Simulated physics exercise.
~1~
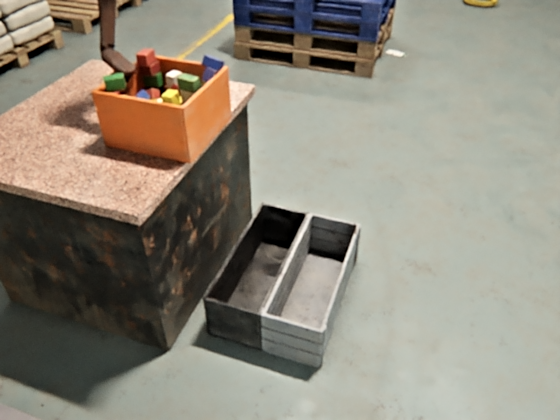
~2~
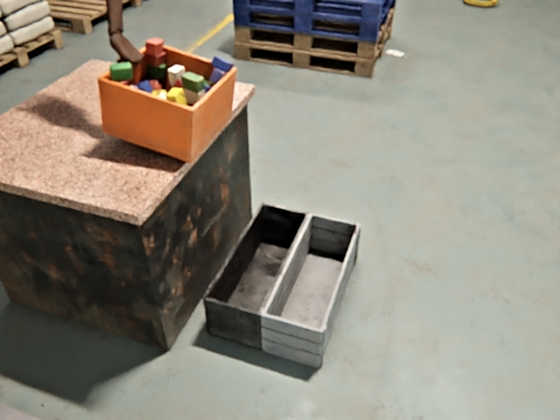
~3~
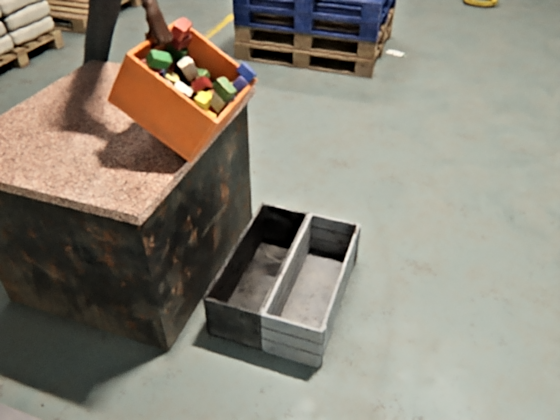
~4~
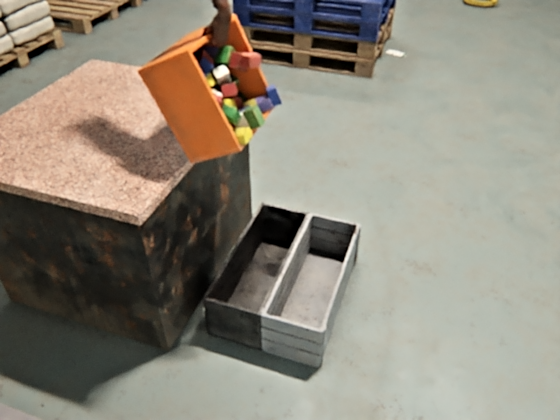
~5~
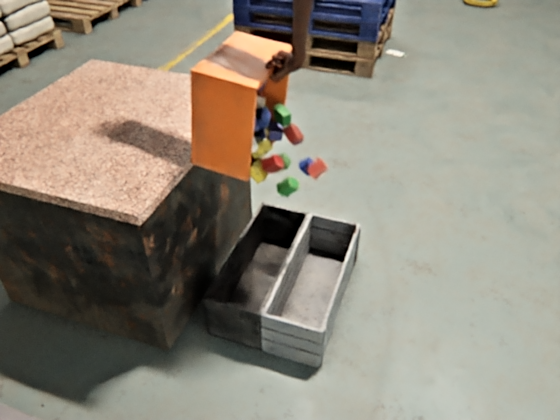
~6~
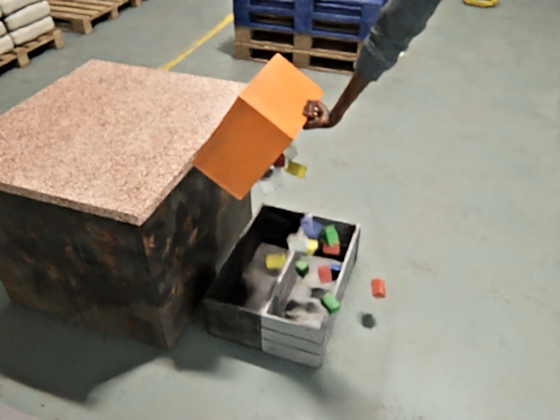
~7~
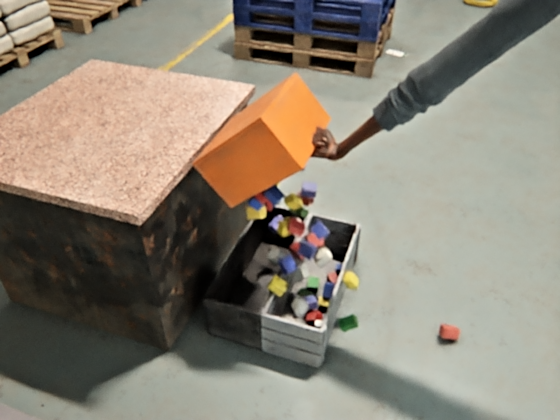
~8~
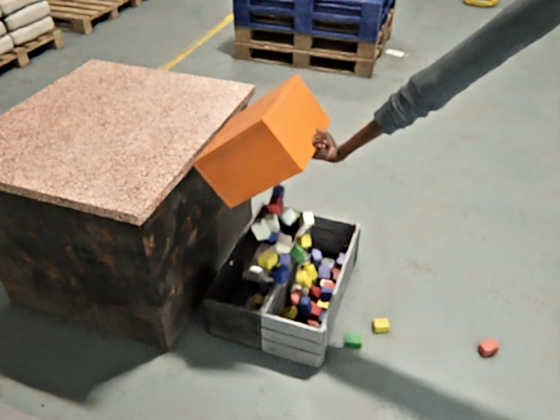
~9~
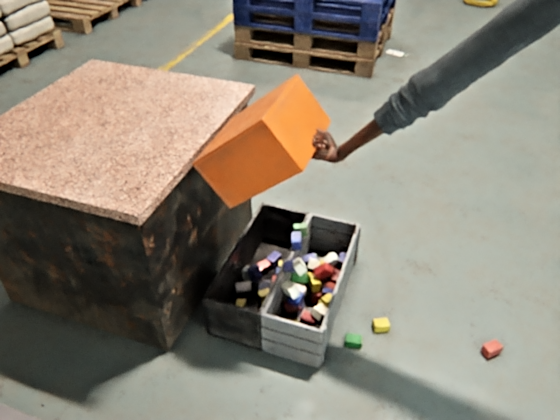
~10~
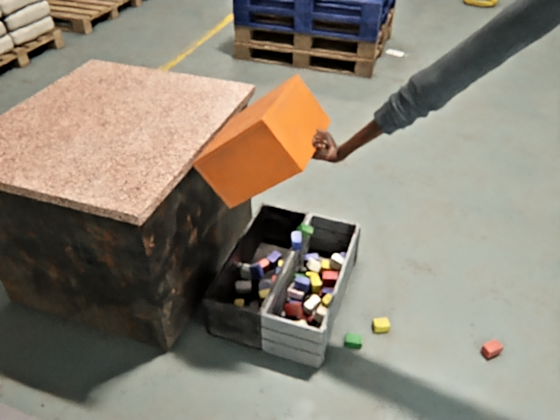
Orange crate tipping off a bench in a person's hand, spilling colourful blocks into two joined bins, three landing on the floor.
